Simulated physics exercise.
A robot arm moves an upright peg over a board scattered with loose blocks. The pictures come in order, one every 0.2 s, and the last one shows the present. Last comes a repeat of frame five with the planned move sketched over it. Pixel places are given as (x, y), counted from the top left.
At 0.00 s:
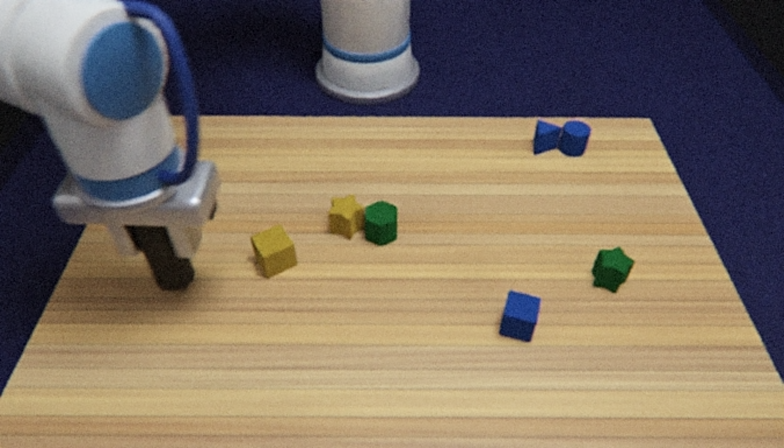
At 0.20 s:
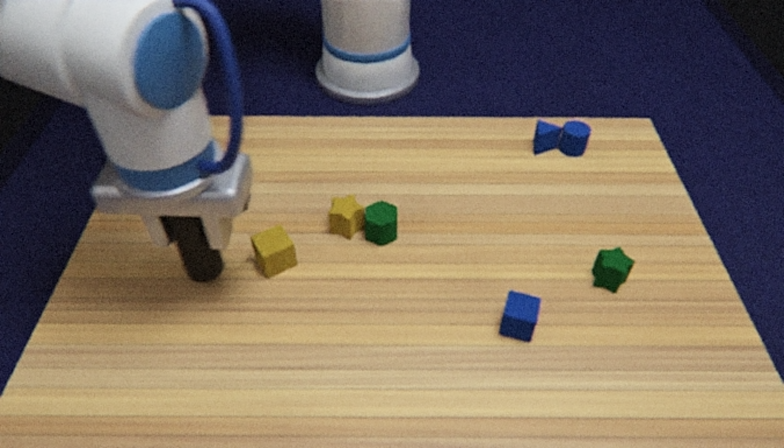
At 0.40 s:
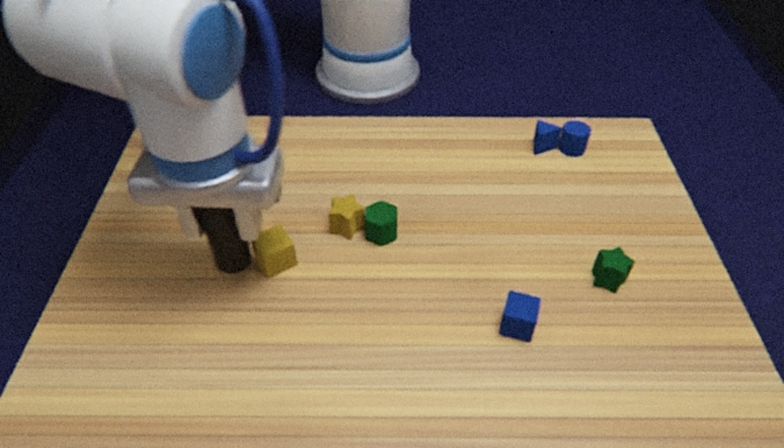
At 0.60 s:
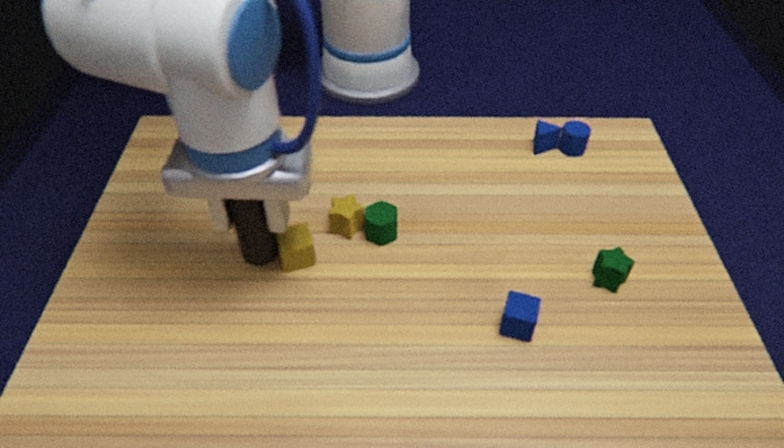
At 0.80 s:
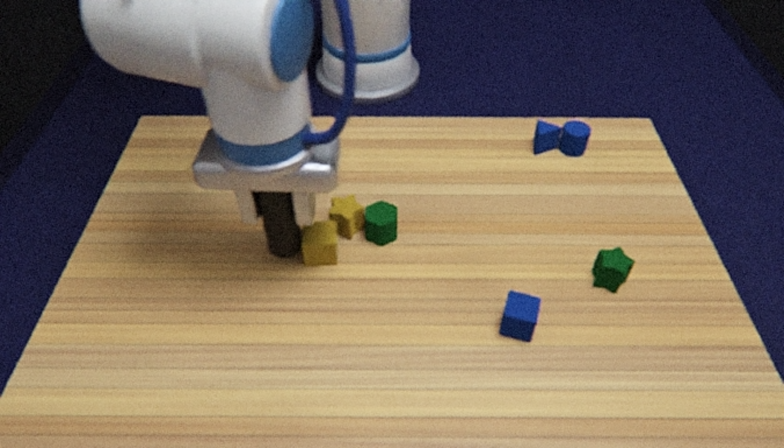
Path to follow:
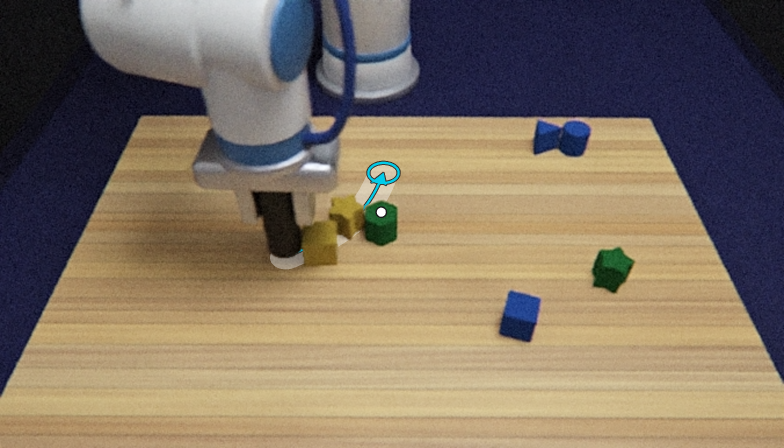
At first, a robot arm holds a dark upright peg left of a yellow cube on a wooden board scattered with yellow, green and blue blocks. The peg moves right to the cube, then pushes it a short way rightward, close to the yellow star, while the other blocks stay still.
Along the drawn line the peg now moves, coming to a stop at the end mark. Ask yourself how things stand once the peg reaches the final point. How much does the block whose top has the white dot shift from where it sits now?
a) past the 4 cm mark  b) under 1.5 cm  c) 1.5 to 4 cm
b (under 1.5 cm)
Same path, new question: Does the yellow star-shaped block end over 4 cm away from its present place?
Yes - that is the case.
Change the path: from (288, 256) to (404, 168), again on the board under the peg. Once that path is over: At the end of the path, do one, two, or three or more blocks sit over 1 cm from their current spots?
Blocks that move over 1 cm: Two.
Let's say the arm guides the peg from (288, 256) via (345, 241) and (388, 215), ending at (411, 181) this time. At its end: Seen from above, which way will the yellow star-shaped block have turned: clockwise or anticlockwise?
The turn is anti-clockwise.
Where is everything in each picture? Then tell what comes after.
Lower end of the peg at (176, 277), tops of blocks, yellow square piece at (272, 240), yellow star-shaped block at (345, 205), green six-sided block at (381, 212), in the first picture.
Peg at (206, 268), blocks as before, in the second picture.
Peg at (234, 260), blocks as before, in the third picture.
Peg at (261, 253), yellow square piece at (294, 236), in the fourth picture.
Peg at (286, 245), yellow square piece at (319, 232), yellow star-shaped block at (345, 205), green six-sided block at (381, 212), in the fifth picture.
The drawn path runs from (288, 256) through (334, 233) and (367, 204) to (383, 173); the dot is on the green six-sided block.
The first path, step by step. One third of the way, peg at (334, 222); yellow square piece at (357, 228), turned 45° clockwise; yellow star-shaped block at (361, 196), turned 15° anticlockwise; green six-sided block at (386, 211), turned 15° clockwise.
Two thirds of the way, peg at (367, 193); yellow square piece at (358, 228), turned 50° clockwise; yellow star-shaped block at (398, 173), turned 15° clockwise; green six-sided block at (391, 210), turned 35° clockwise.
At the end, peg at (383, 162); yellow square piece at (358, 228), turned 50° clockwise; yellow star-shaped block at (408, 163), turned 95° clockwise; green six-sided block at (391, 210), turned 35° clockwise.
